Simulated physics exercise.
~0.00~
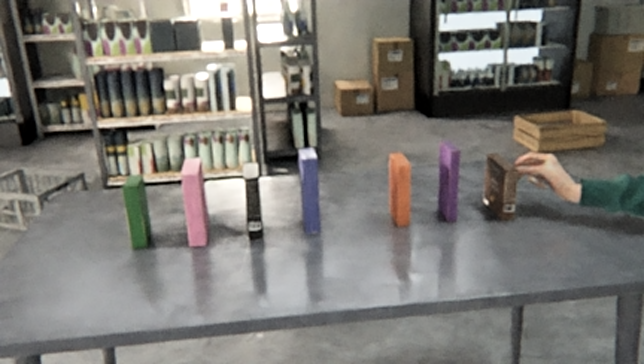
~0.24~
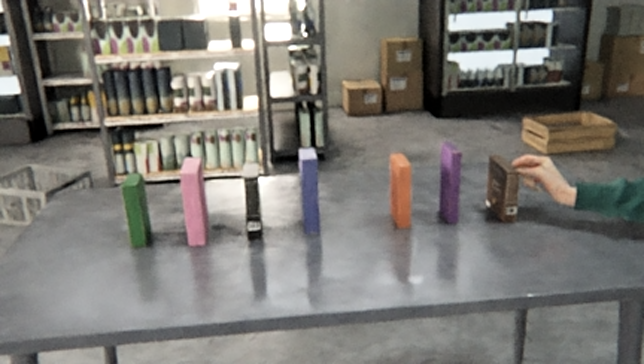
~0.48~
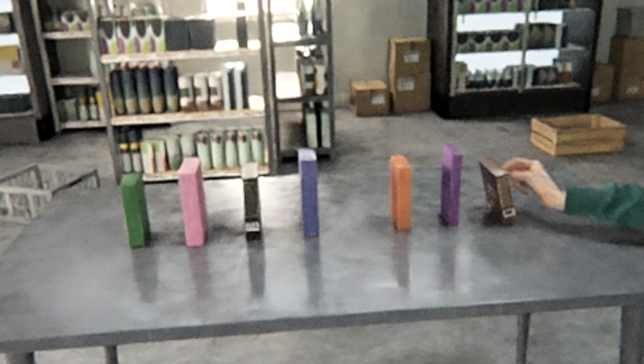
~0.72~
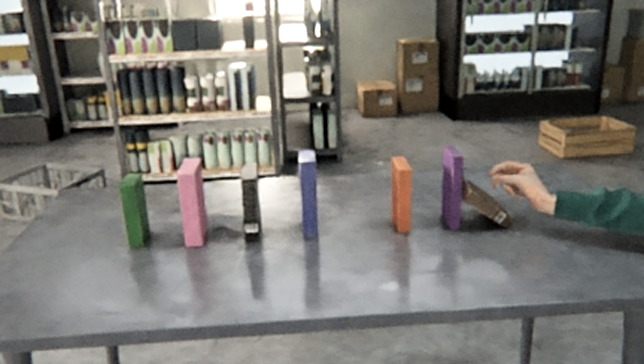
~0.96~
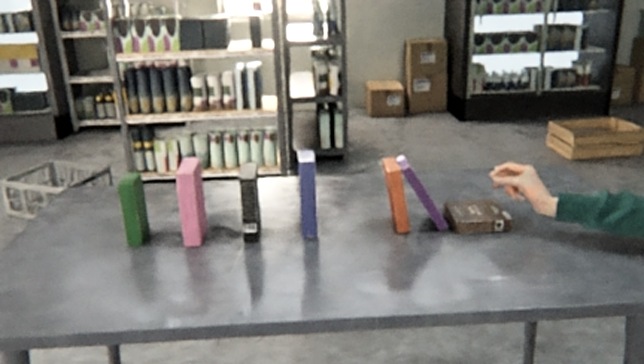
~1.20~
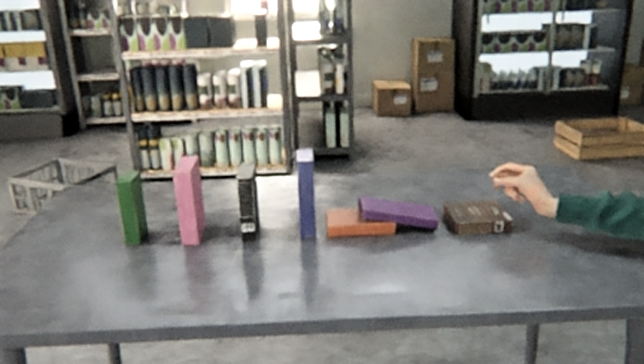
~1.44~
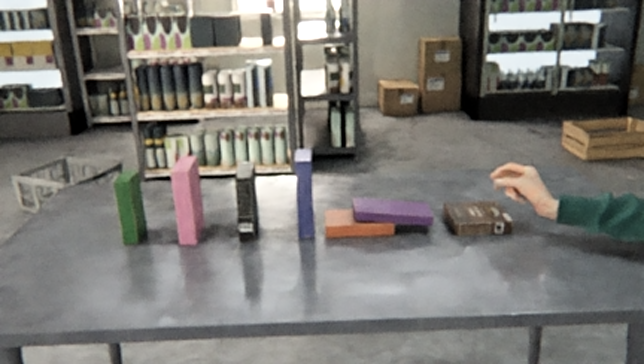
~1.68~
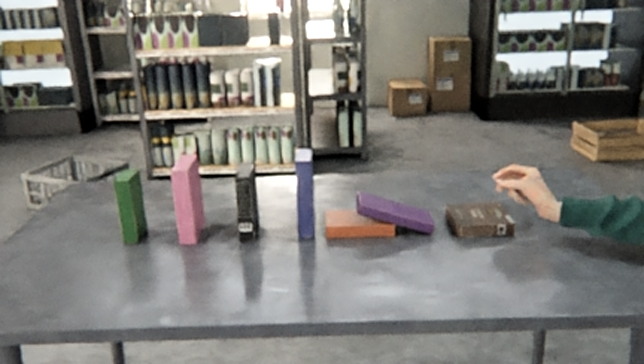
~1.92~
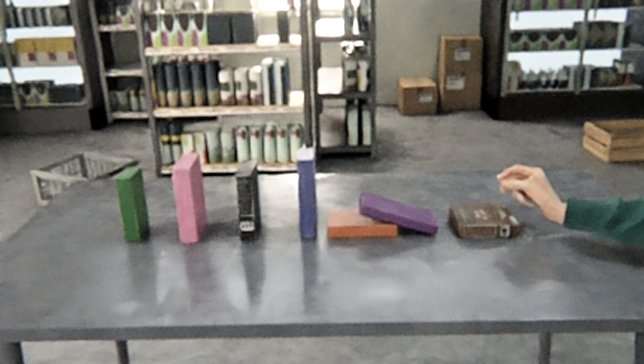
In a storeroom with stocked shelves behind, seven flat items stand on end in a spaced row across a grey table, while a hand in a green sleeve touches the brown packet at the far right. The packet tips left, and the hand lets go as it drops against the purple board. The purple board leans into the orange block, and both topple leftward. The purple board ends up lying partly on the orange block, with the brown packet flat beside them. The blue, black, pink and green items remain upright, and the hand hovers nearby.
